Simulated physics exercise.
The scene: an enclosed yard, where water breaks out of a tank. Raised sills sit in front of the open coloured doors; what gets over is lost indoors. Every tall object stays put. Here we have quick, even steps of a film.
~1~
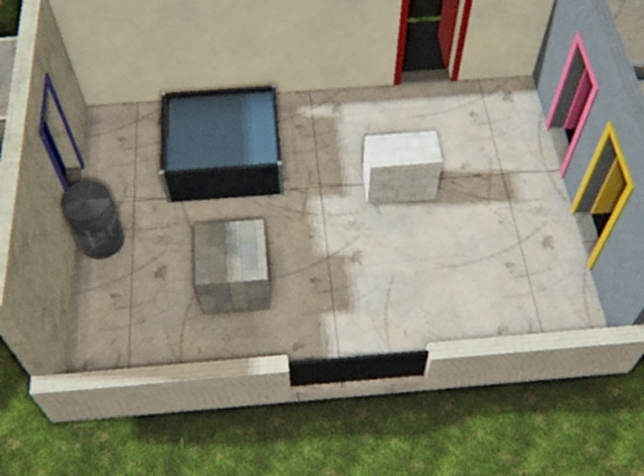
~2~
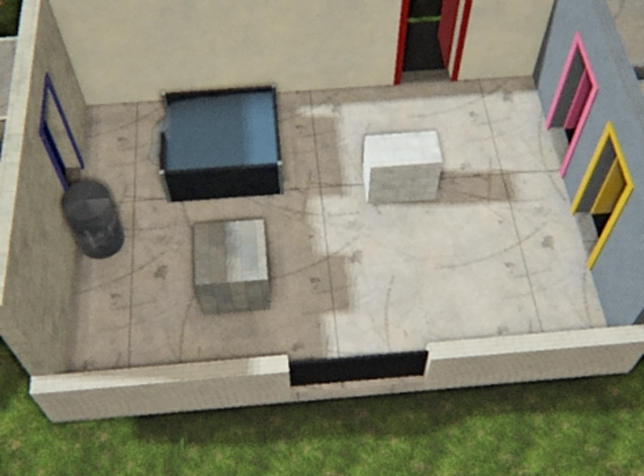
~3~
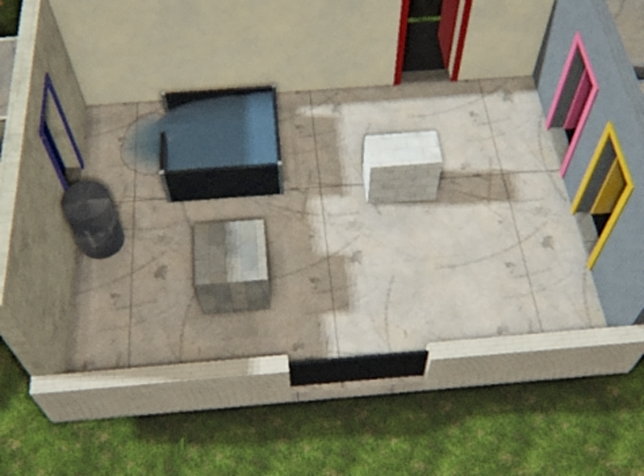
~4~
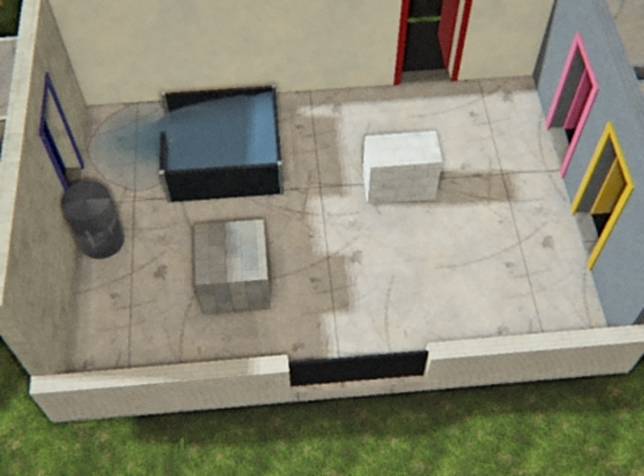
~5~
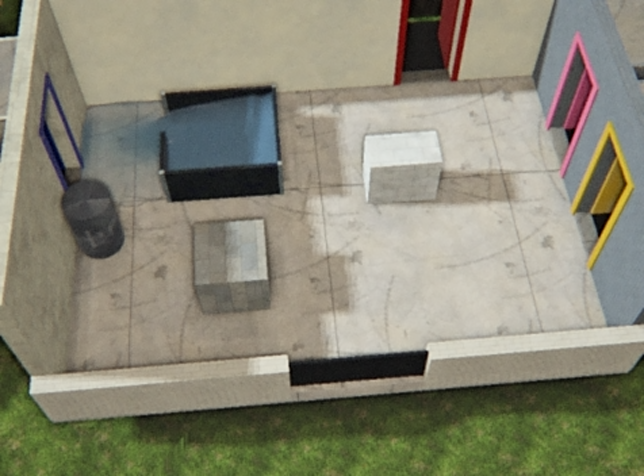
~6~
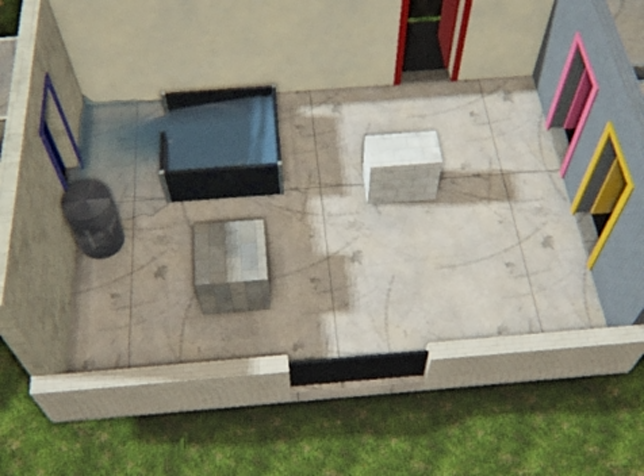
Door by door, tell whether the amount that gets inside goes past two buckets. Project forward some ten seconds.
Most likely the red door gets two buckets or less, most likely the pink door gets two buckets or less, most likely the blue door gets too much water, most likely the yellow door gets two buckets or less.
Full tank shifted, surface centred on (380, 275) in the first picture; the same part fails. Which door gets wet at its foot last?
That's the pink one.
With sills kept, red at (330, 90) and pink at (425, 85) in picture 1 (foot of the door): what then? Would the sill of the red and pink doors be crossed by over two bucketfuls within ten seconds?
Looking at it, red door fails to reach the limit, and pink door fails to reach the limit.
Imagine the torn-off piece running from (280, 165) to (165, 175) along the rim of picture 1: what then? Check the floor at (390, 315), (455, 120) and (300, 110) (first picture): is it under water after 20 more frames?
The first spot is soaked, the second spared and the third spared.
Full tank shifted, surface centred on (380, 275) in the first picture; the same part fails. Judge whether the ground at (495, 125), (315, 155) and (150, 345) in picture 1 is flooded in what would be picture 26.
Spot one is not touched, spot two is touched, spot three is touched.
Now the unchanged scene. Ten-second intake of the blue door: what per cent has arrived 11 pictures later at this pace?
25 %.
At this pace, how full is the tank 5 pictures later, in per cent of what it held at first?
My reading is roughly 66 in a hundred.
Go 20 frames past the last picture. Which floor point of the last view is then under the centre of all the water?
I'd say around (182, 166).
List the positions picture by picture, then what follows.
The first frame shows still water in the tank at (220, 131).
In the second frame, the front is at (160, 163), out from the gap at (170, 135).
In the third frame, the front is at (127, 160), out from the gap at (170, 135).
In the fourth frame, water pours out at (170, 136) and has run to (96, 139).
In the fifth frame, the front is at (87, 115), out from the gap at (170, 135).
In the sixth frame, the front is at a hidden place, out from the gap at (170, 135).
A moment on, water covers 10 % of the floor; the red door not reached, the pink door not reached, the blue door over two buckets in, the yellow door not reached.
Next, water covers 15 % of the floor; the red door not reached, the pink door not reached, the blue door over two buckets in, the yellow door not reached.
Then, water covers 30 % of the floor; the red door not reached, the pink door not reached, the blue door far over two buckets in, the yellow door not reached.
Later, water covers 65 % of the floor; the red door wet at the sill, nothing in, the pink door wet at the sill, nothing in, the blue door far over two buckets in, the yellow door not reached.
In the end, water covers 90 % of the floor; the red door wet at the sill, nothing in, the pink door wet at the sill, nothing in, the blue door far over two buckets in, the yellow door wet at the sill, nothing in.
